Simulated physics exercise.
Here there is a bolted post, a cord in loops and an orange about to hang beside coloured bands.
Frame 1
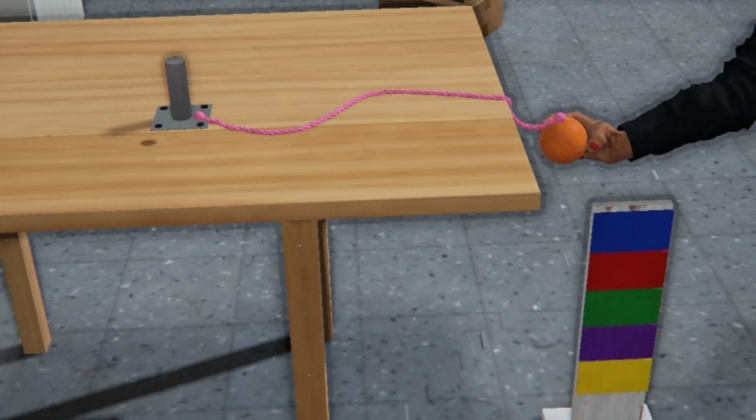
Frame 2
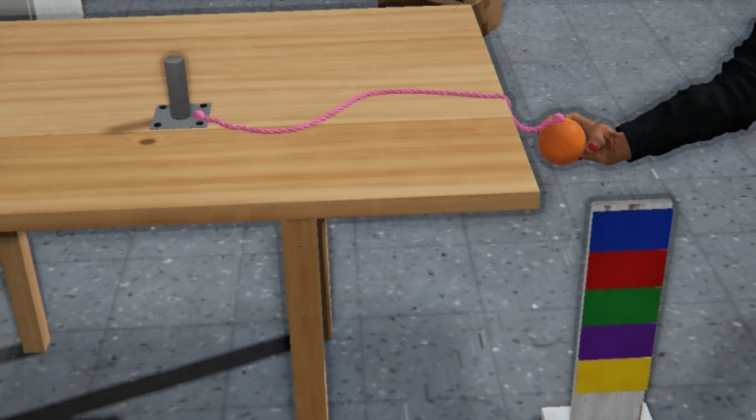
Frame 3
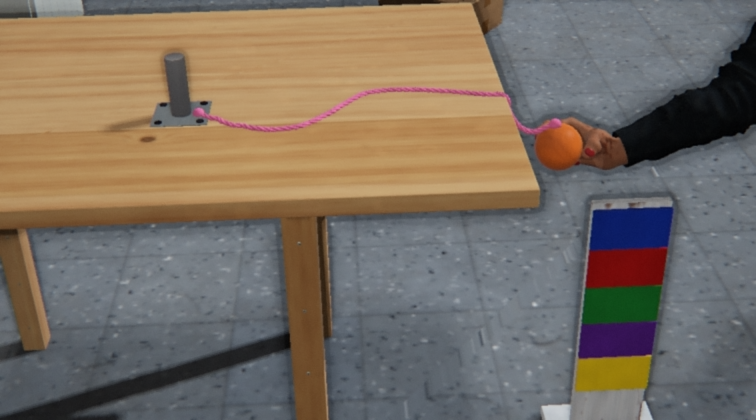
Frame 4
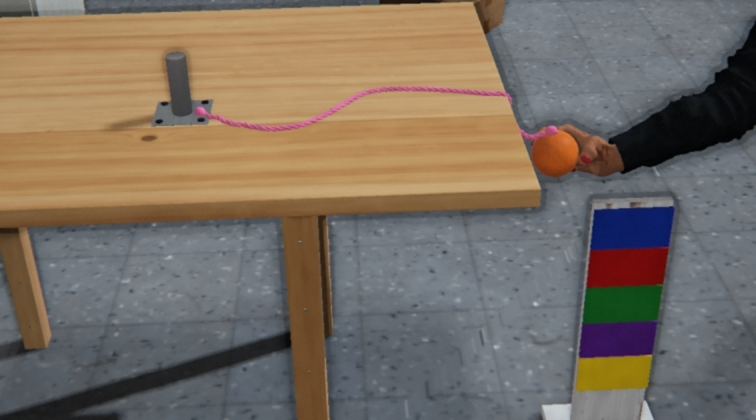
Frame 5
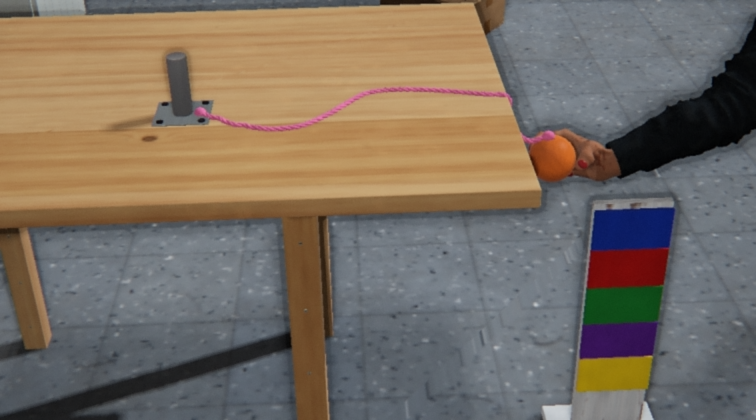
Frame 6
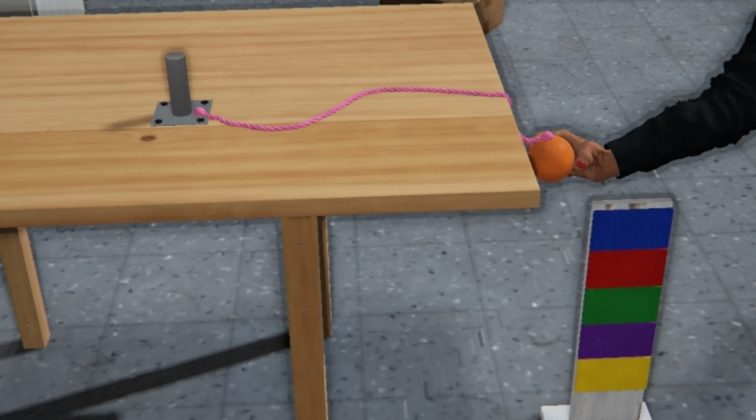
A hand at the right held an orange ball tied to a pink cord from a post on a wooden table, then lowered it slightly and moved it left, close to the table's edge.
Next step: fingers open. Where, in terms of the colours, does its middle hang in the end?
The blue one.
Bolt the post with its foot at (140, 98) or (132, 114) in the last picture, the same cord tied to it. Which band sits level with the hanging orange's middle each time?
In turn, no band and then above them all.
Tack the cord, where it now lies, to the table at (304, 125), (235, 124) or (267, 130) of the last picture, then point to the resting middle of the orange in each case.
Taking the tries in turn: (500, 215), (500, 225) and (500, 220).
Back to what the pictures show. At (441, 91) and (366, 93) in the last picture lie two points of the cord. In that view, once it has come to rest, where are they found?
I'd put the first at about (491, 100) and the other at about (414, 103).
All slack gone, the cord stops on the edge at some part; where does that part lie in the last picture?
You'll find it close to (463, 93).
Soon after, orange near (485, 233); level with blue.
Then, orange near (519, 232); level with blue.
At rest, orange near (500, 235); level with blue. The cord holds its middle at blue.
